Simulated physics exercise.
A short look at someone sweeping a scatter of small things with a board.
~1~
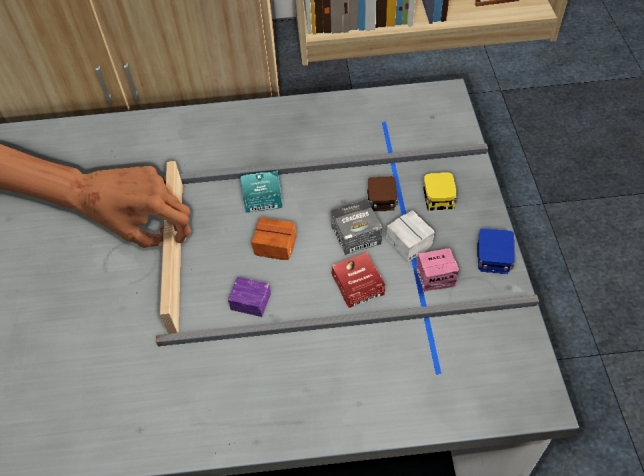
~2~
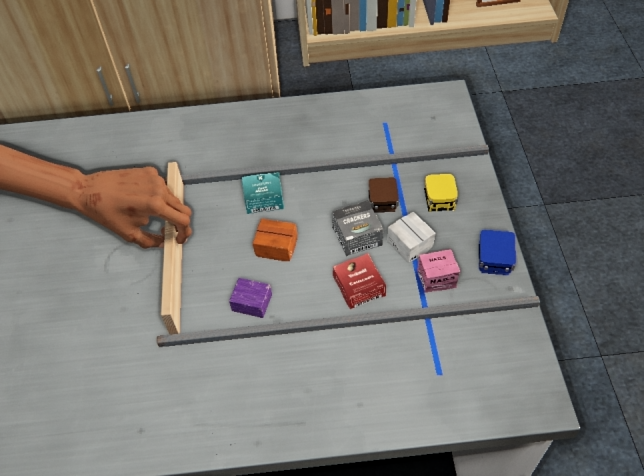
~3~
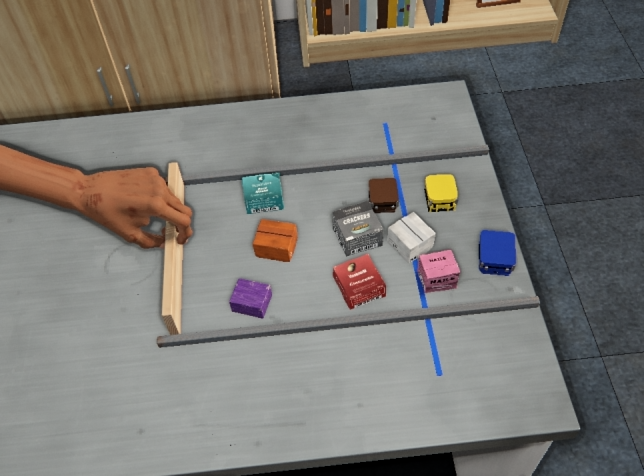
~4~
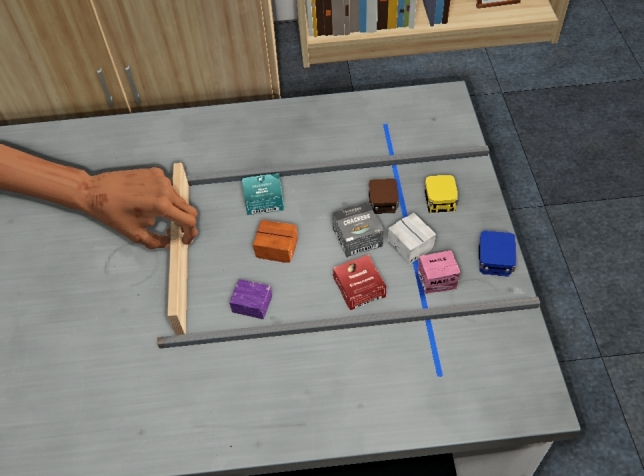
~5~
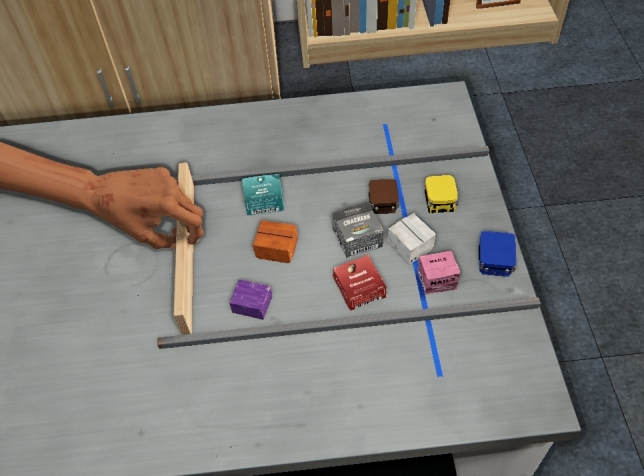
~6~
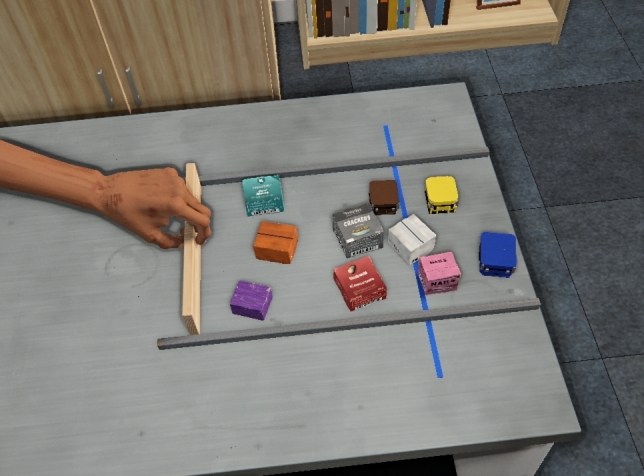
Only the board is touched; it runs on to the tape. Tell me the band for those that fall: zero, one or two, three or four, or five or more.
The number that fall off is one or two.
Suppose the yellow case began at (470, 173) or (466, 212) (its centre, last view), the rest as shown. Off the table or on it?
In that order, it is kept; holds on.
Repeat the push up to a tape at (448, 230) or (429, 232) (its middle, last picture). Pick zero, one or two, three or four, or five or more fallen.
In that order: Three or four; just one or two.
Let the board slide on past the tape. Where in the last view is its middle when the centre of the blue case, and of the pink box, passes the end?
About (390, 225), and (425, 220) for the other.
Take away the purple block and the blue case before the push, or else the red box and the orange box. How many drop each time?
First 0, then 0.
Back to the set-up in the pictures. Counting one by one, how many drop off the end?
It comes to 1.
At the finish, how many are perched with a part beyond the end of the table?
Overhanging: 1.
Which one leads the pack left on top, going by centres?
The white box.
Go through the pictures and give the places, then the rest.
Blue case (495, 252); yellow case (439, 192); pink box (437, 270); board (172, 243); tape (408, 231), in the first frame.
Yellow case (441, 193); brown case (383, 195), in the second frame.
Pink box (438, 272); grey box (357, 229), in the third frame.
Blue case (497, 254); red box (359, 282), in the fourth frame.
Yellow case (441, 195); purple block (251, 300), in the fifth frame.
Blue case (497, 255); yellow case (441, 196); pink box (439, 274); board (192, 245); tape (409, 234), in the sixth frame.
A little later, none off yet; blue case at rest near (497, 255); yellow case at rest near (441, 196); pink box at rest near (439, 274).
Next, none off yet; blue case shifted a little near (512, 256); yellow case shifted a little near (454, 195); pink box shifted about its own width near (481, 270).
When it is over, the number that fall off is one or two; down, blue case.
